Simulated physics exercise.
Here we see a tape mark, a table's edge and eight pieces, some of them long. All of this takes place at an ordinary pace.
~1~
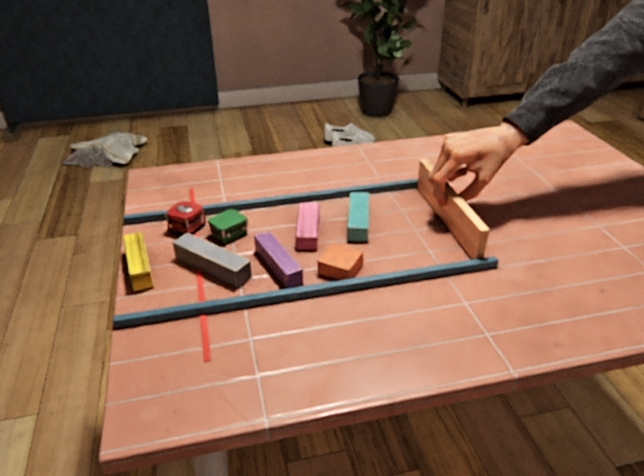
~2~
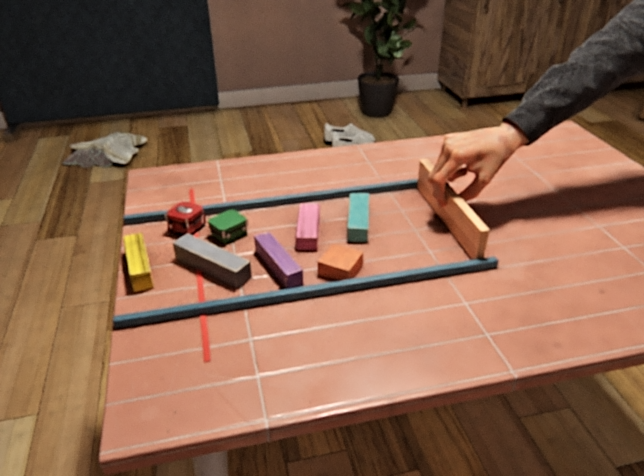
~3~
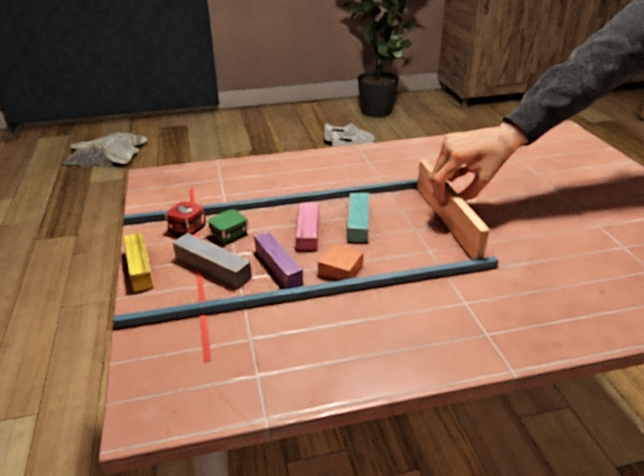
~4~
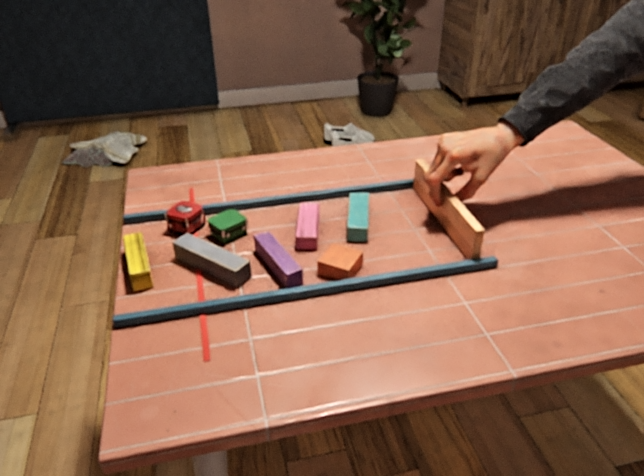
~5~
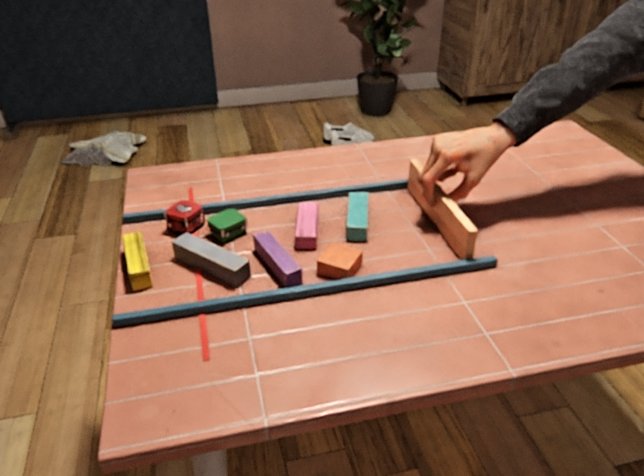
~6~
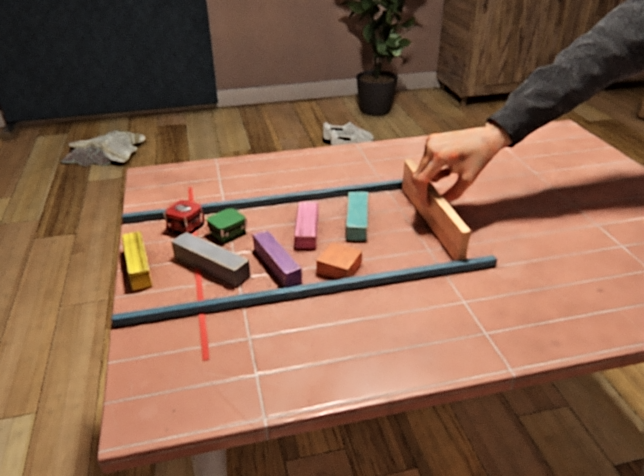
A wooden board held upright by a hand stays nearly still, then slides slightly left between two blue rails on a table, while the coloured blocks ahead of it, some near a red tape line, remain in place.
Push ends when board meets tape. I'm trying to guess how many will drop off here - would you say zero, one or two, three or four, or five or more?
Watch it: Hardly any - one or two - go plunging down.
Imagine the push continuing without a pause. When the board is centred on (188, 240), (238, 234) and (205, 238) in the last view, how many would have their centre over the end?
Respectively, 2, 0 and 1.
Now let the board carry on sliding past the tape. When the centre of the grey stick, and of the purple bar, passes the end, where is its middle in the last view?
Approx. (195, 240) / approx. (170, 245) for the other.
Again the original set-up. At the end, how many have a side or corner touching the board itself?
It is in contact with 2.
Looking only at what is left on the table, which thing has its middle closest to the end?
Grey stick.
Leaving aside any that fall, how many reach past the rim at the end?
The tally is 2.
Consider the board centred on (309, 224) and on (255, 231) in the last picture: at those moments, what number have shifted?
At the first place 4, at the second 7.
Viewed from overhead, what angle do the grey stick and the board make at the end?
Angle: Roughly 15 degrees.
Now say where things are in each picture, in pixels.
The first frame shows yellow stick (138, 261); red case (186, 219); grey stick (212, 260); board (449, 206); tape (198, 257).
The second frame shows red case (186, 219); turquoise bar (359, 217).
The third frame shows grey stick (212, 260); orange block (341, 263).
The fourth frame shows yellow stick (138, 260); pink stick (308, 226).
The fifth frame shows red case (185, 218); board (439, 207).
The sixth frame shows yellow stick (137, 260); red case (185, 218); grey stick (210, 258); board (432, 207); tape (196, 256).
A little later, none off yet; yellow stick at rest near (137, 260); red case at rest near (185, 218); grey stick at rest near (210, 258).
Next, none off yet; yellow stick at rest near (137, 260); red case moving near (181, 218); grey stick shifted a little near (194, 262).
When it is over, the number that fall off is one or two; down, yellow stick.
